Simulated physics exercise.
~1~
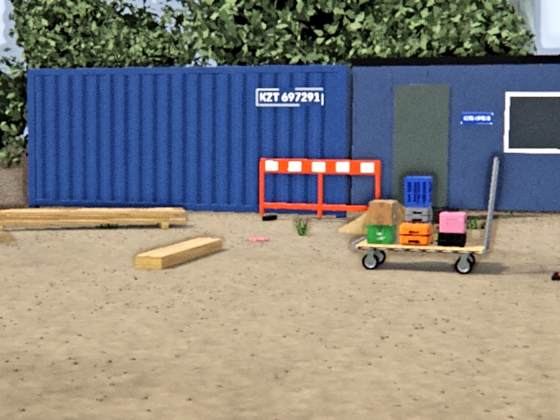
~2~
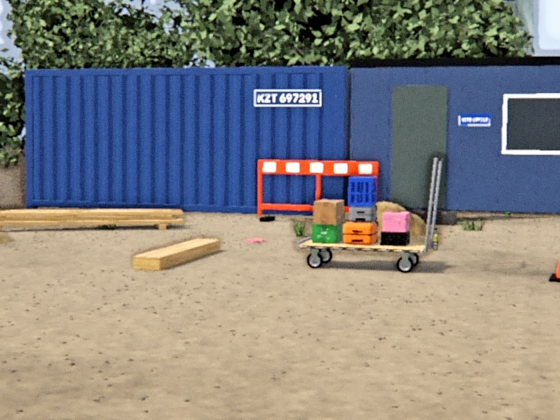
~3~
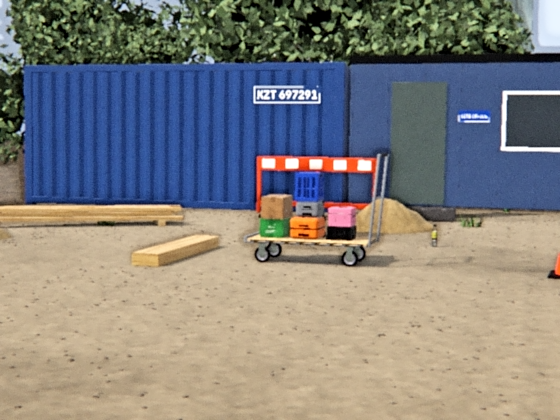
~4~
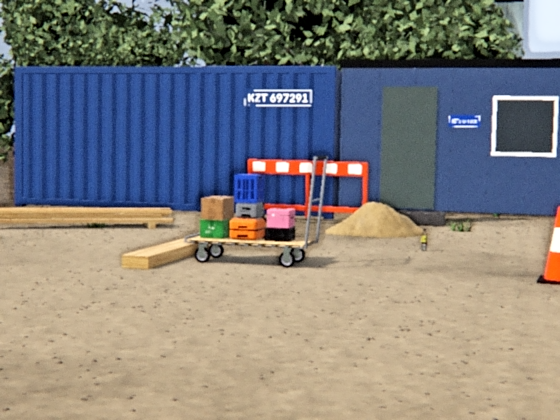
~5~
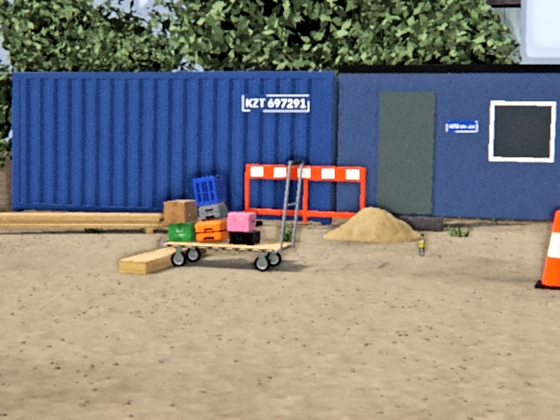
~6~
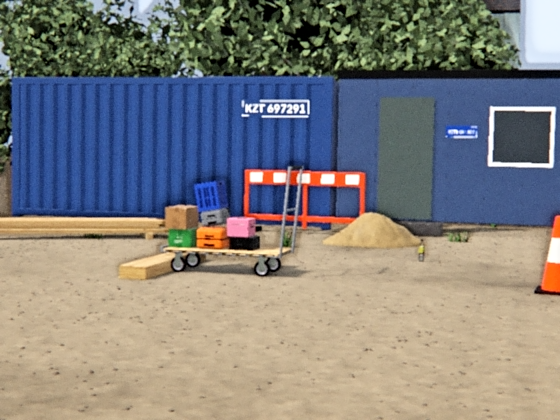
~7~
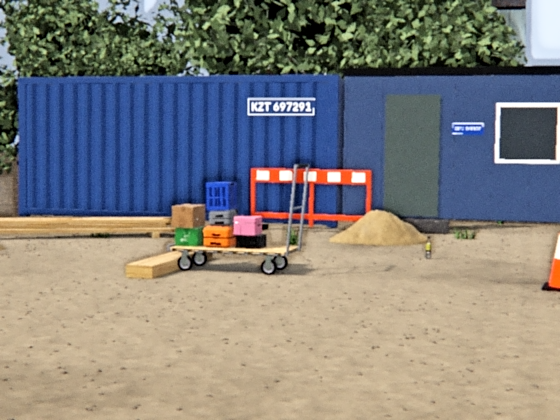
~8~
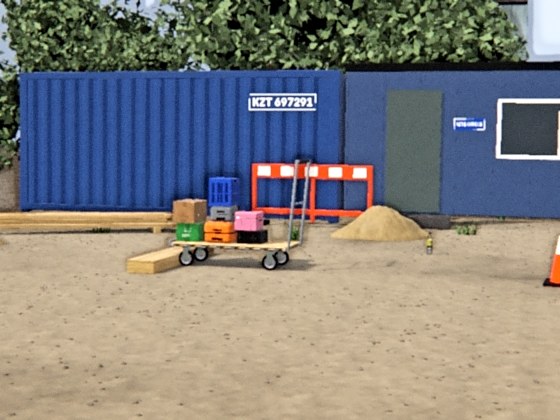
The video shows a flat cart stacked with colourful crates and boxes rolling left across sandy ground past blue containers until it stops at a low timber step. The blue crate tips left, then settles upright again, and the whole load stays on the deck.
